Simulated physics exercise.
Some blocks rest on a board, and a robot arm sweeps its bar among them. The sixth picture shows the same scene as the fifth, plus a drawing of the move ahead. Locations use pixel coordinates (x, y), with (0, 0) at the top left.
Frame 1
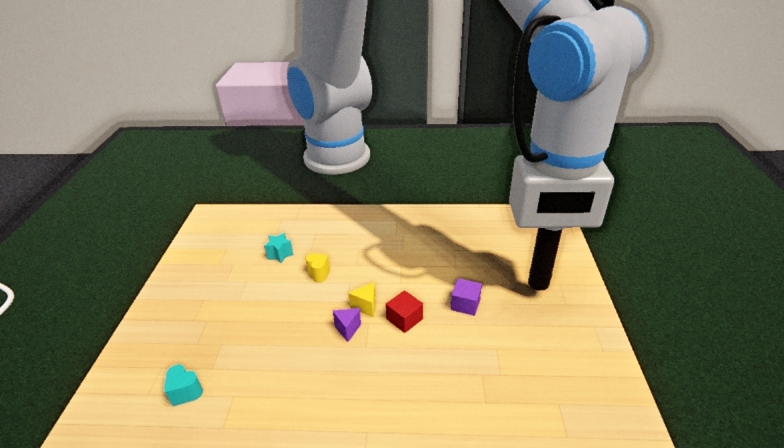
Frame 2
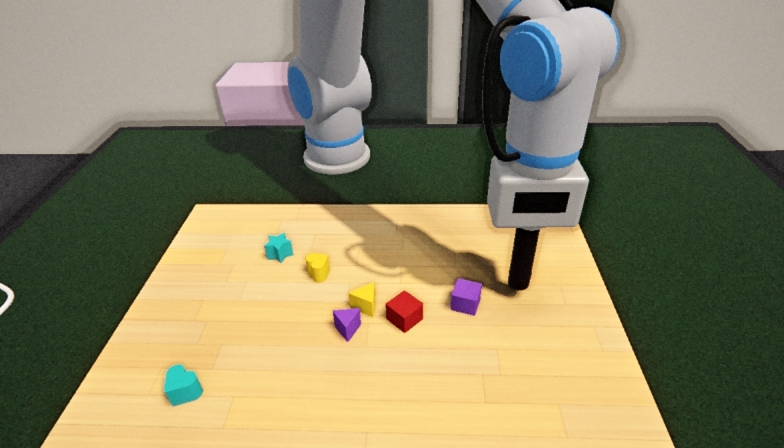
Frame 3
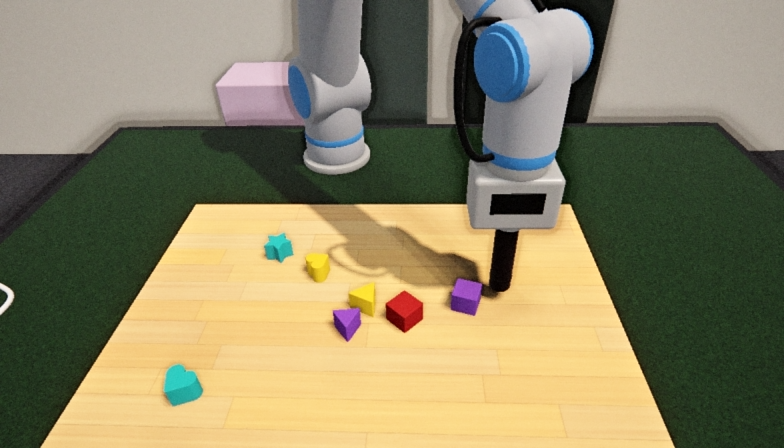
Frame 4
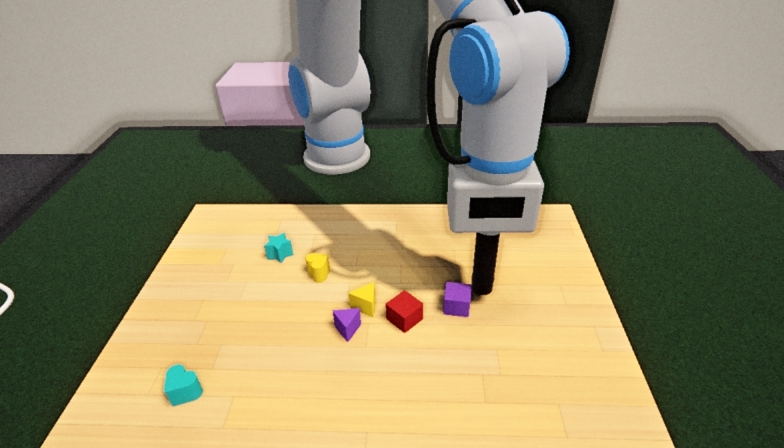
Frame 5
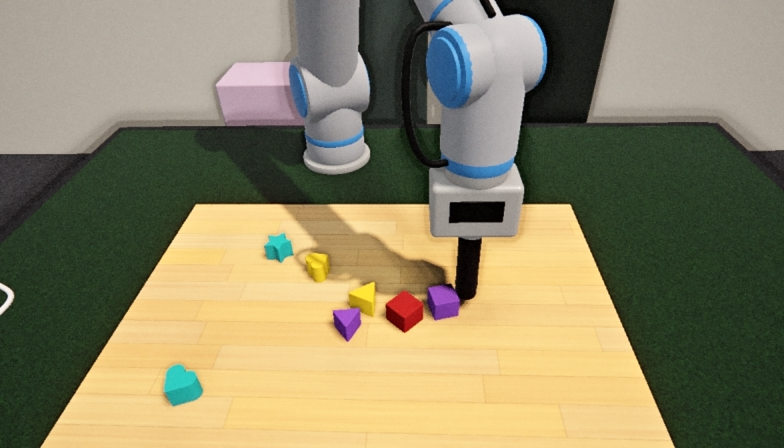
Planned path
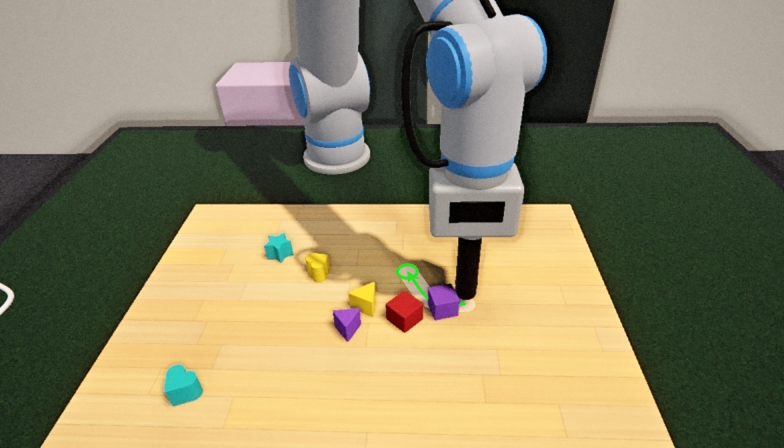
On a wooden board scattered with small colored blocks, a robot arm moved its black bar leftward to the purple cube, then pushed it a short way left, close beside the red cube.
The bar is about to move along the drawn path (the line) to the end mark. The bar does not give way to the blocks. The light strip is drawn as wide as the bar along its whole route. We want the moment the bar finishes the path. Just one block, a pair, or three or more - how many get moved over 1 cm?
Going by the path, two of them shift by more than about 1 cm.
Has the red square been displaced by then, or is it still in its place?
Moved.
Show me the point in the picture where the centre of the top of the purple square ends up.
Its top face will be centred at roughly (417, 299).
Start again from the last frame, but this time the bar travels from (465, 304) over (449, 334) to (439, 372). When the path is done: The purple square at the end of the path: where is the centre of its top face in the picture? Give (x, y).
Its top centre is at about (428, 304).
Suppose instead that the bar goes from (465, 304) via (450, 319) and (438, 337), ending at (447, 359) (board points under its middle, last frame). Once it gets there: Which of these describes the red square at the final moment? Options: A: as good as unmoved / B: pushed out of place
B: Pushed out of place.
The drawn path runs from (465, 304) via (437, 302) and (419, 288), ending at (407, 271).
What follows on the original path. One third of the way, bar at (436, 292); red square at (394, 307); purple square at (420, 299), turned 25° anticlockwise.
Two thirds of the way, bar at (419, 277); red square at (391, 308); purple square at (417, 299), turned 30° anticlockwise.
At the end, bar at (407, 261); yellow three-sided block not moved; red square at (391, 308); purple square at (417, 299), turned 30° anticlockwise.
